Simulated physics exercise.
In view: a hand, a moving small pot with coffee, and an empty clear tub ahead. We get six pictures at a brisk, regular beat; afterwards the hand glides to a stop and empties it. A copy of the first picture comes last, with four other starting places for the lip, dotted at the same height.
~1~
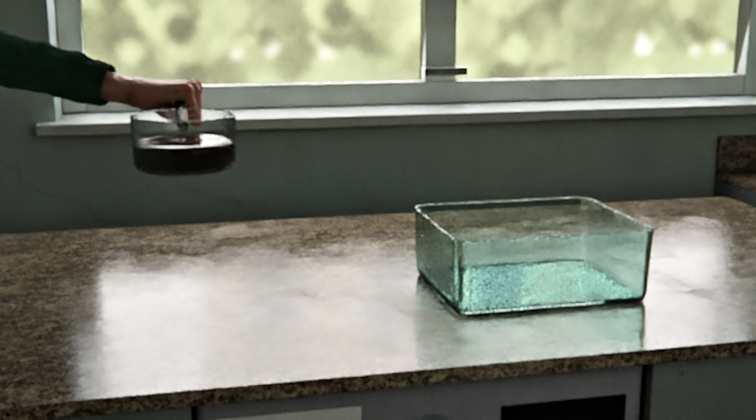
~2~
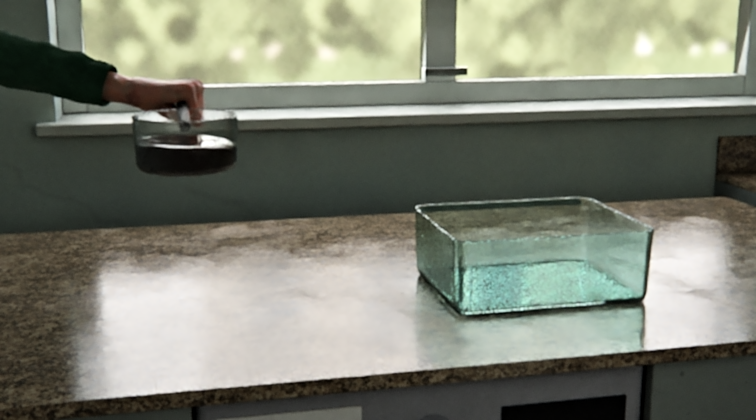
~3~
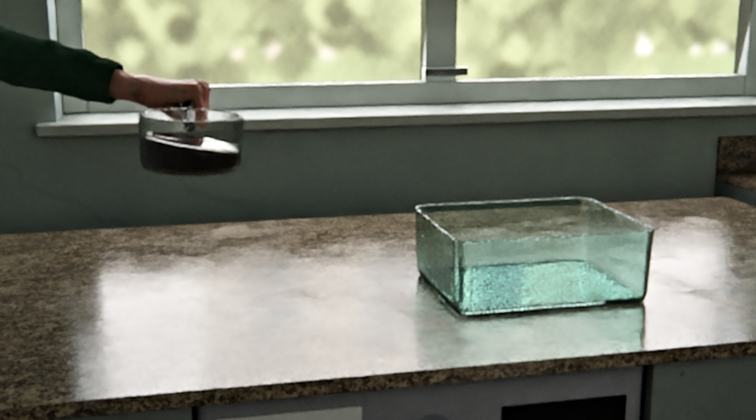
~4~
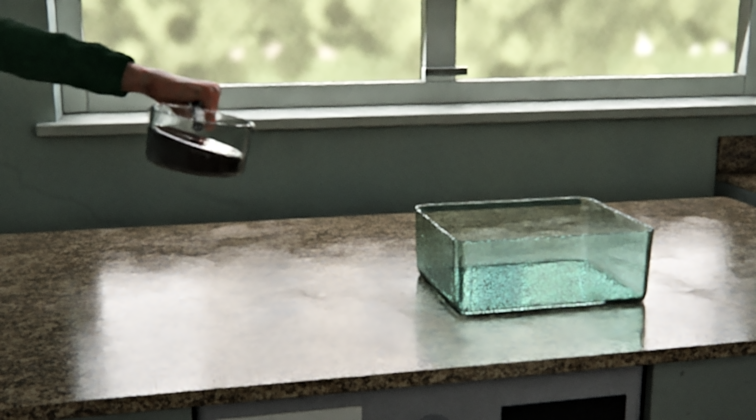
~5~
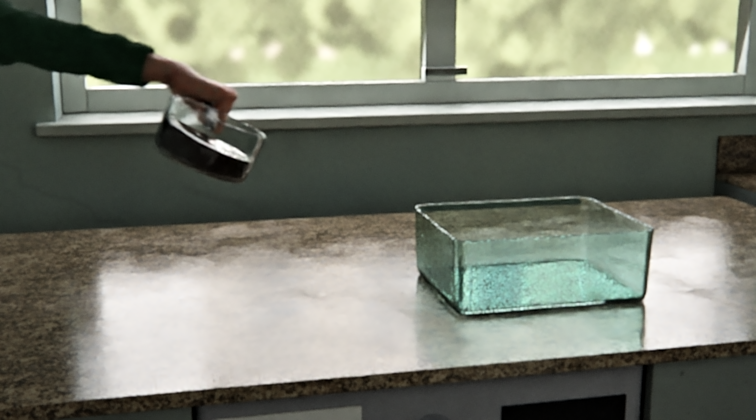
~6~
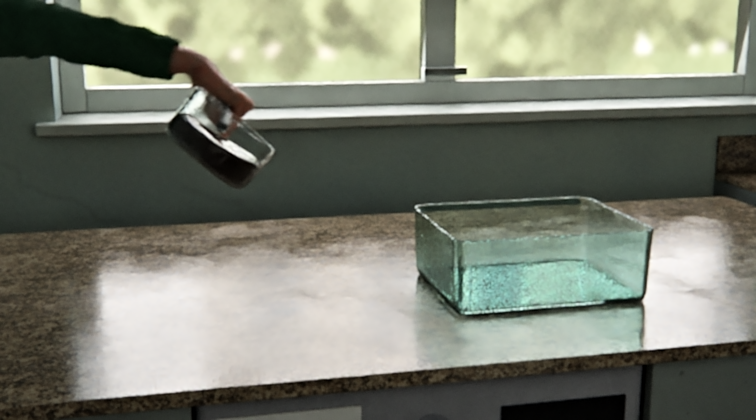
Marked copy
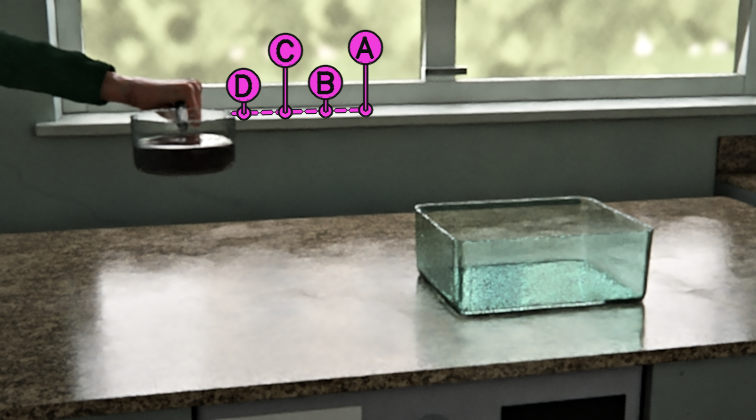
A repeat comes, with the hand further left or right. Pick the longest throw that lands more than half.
B is the one.
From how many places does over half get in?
Two of the four.
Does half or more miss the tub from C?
Yes, that goes wrong.
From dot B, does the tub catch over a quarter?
Yes, clearly.
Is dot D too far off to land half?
Yes.
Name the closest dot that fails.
That is dot C.
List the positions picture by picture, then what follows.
Upright, lip at (233, 113); tub from (453, 313) to (645, 299); nothing has left yet.
Upright, lip at (235, 113); nothing has left yet.
Tipped about 3°, lip at (241, 115); nothing has left yet.
Tipped about 11°, lip at (251, 123); nothing has left yet.
Tipped about 25°, lip at (264, 135); nothing has left yet.
Tipped about 42°, lip at (274, 150); nothing has left yet.
On the marked copy, A at (365, 109); B at (325, 110); C at (285, 112); D at (243, 113).
With A, about 78 % lands in the tub, 2 % falls short and 20 % goes beside or beyond.
With B, about 84 % lands in the tub, 6 % falls short and 10 % goes beside or beyond.
With C, about 3 % lands in the tub, 95 % falls short.
With D, about 0 % lands in the tub, 97 % falls short and 3 % goes beside or beyond.
